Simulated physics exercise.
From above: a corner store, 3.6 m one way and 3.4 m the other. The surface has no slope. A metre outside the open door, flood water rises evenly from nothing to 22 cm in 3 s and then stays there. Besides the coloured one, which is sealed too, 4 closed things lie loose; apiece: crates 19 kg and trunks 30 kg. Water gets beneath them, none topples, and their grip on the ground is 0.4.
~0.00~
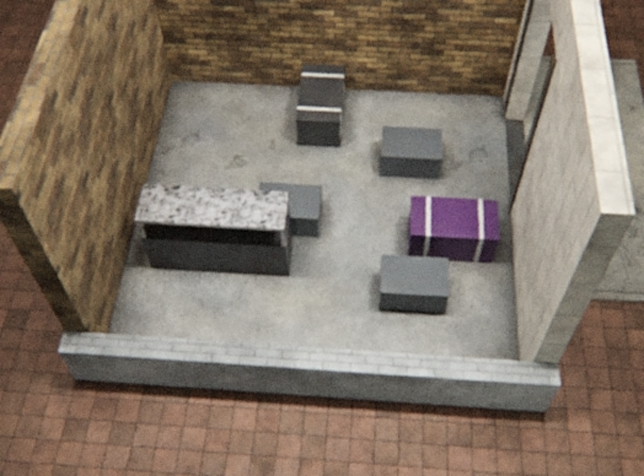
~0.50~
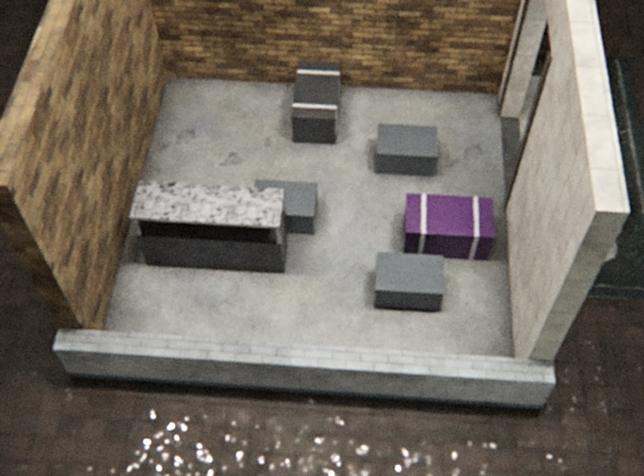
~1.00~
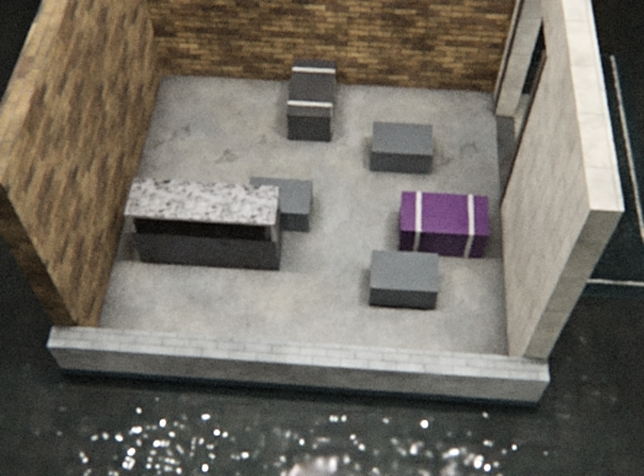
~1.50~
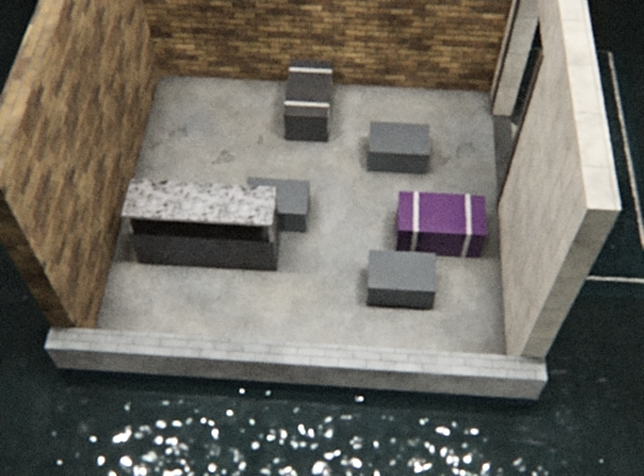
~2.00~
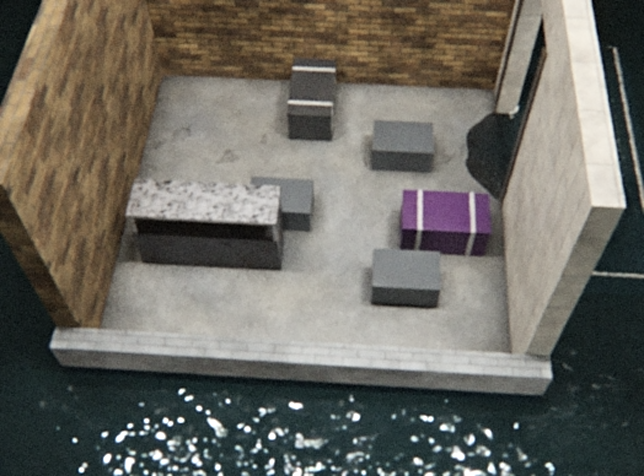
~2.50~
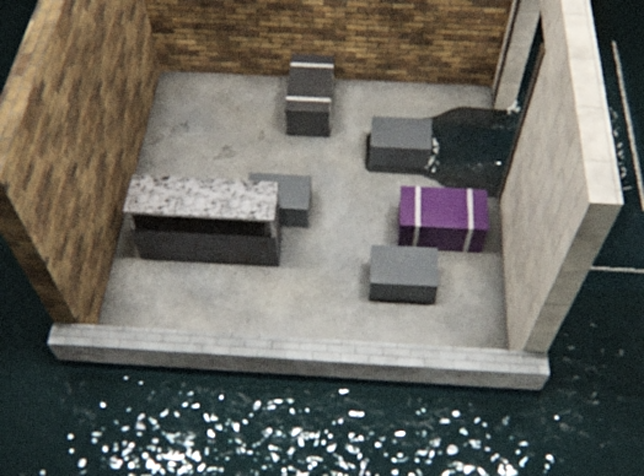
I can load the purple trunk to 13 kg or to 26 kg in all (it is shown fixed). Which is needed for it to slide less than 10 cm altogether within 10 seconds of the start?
I expect that only the higher weight holds it.
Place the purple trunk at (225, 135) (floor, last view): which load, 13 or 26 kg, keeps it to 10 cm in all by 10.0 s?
Neither is enough.
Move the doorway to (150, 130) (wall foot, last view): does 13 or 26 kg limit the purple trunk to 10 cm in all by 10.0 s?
Then neither weight holds it.
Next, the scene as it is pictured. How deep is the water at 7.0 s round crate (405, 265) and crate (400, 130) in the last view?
Roughly 1 and 14 cm.
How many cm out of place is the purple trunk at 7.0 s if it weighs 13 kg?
Roughly 10 cm.
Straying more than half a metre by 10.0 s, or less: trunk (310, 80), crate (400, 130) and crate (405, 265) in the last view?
In that order: Past it, more, less.
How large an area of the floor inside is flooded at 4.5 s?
About 6.0 m2.
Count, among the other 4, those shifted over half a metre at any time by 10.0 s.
3 of them.
After 3.5 s the purple trunk would be 6 cm from its start with 13 kg and 0 cm from its start with 26 kg; 2 cm of water round it then.
After 4.5 s the purple trunk would be 13 cm from its start with 13 kg and 1 cm from its start with 26 kg; 3 cm of water round it then.
After 7.0 s the purple trunk would be 14 cm from its start with 13 kg and 1 cm from its start with 26 kg; 3 cm of water round it then.
After 10.0 s the purple trunk would be 10 cm from its start with 13 kg and 1 cm from its start with 26 kg; 6 cm of water round it then.
